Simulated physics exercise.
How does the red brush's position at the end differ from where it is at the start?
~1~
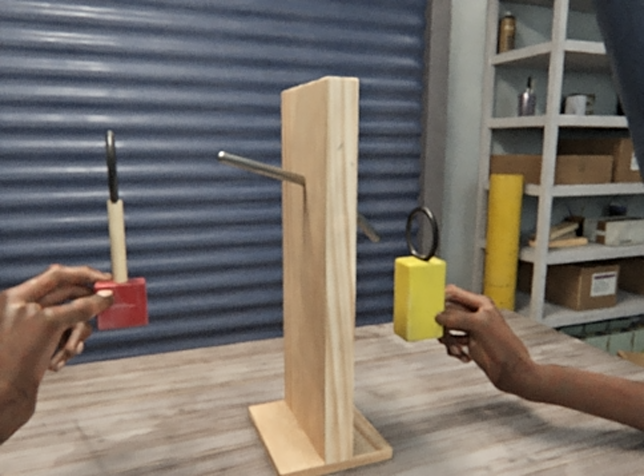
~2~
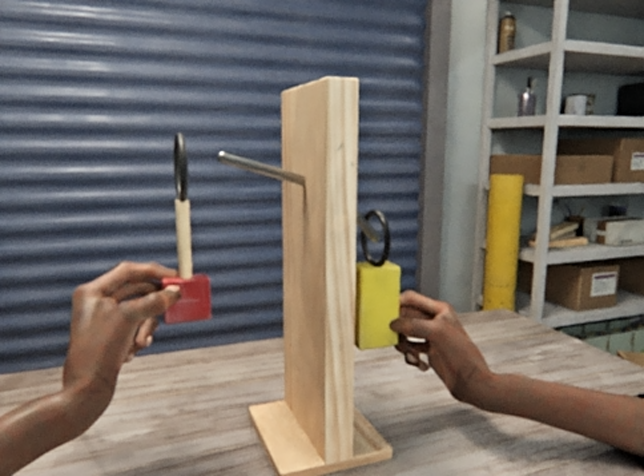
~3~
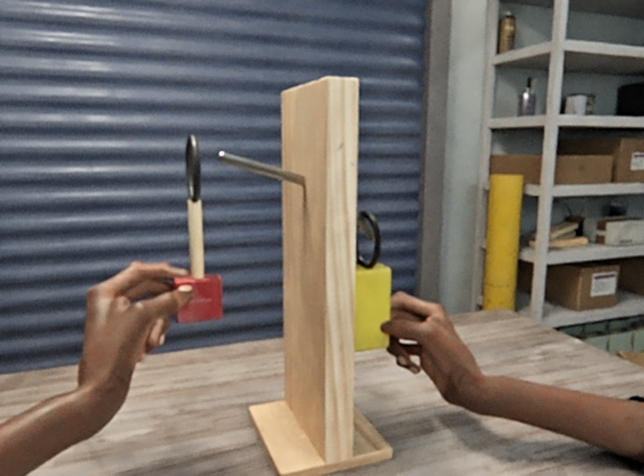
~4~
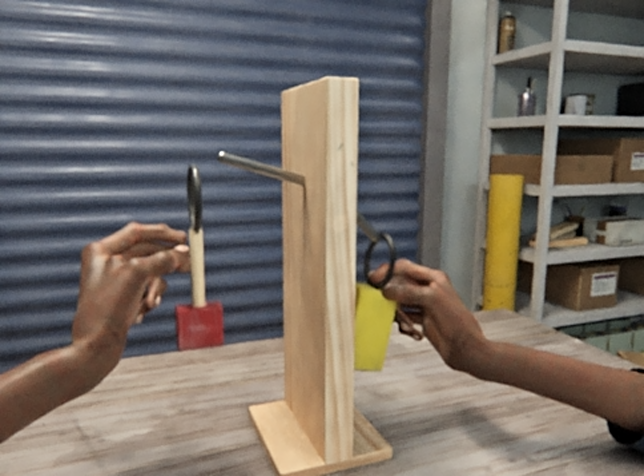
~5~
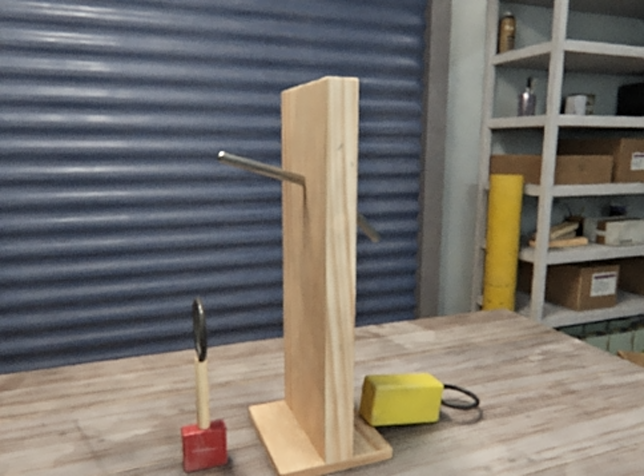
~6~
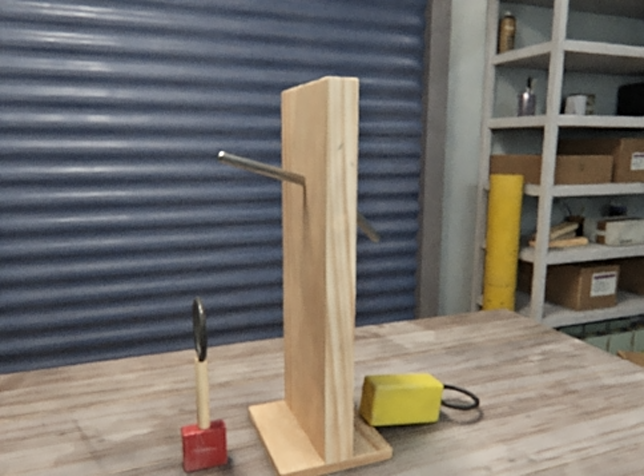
At the start the red brush is held up in the air by a hand at the far left. At the end it is down on the table, farther right and close to the left side of the stand's base.
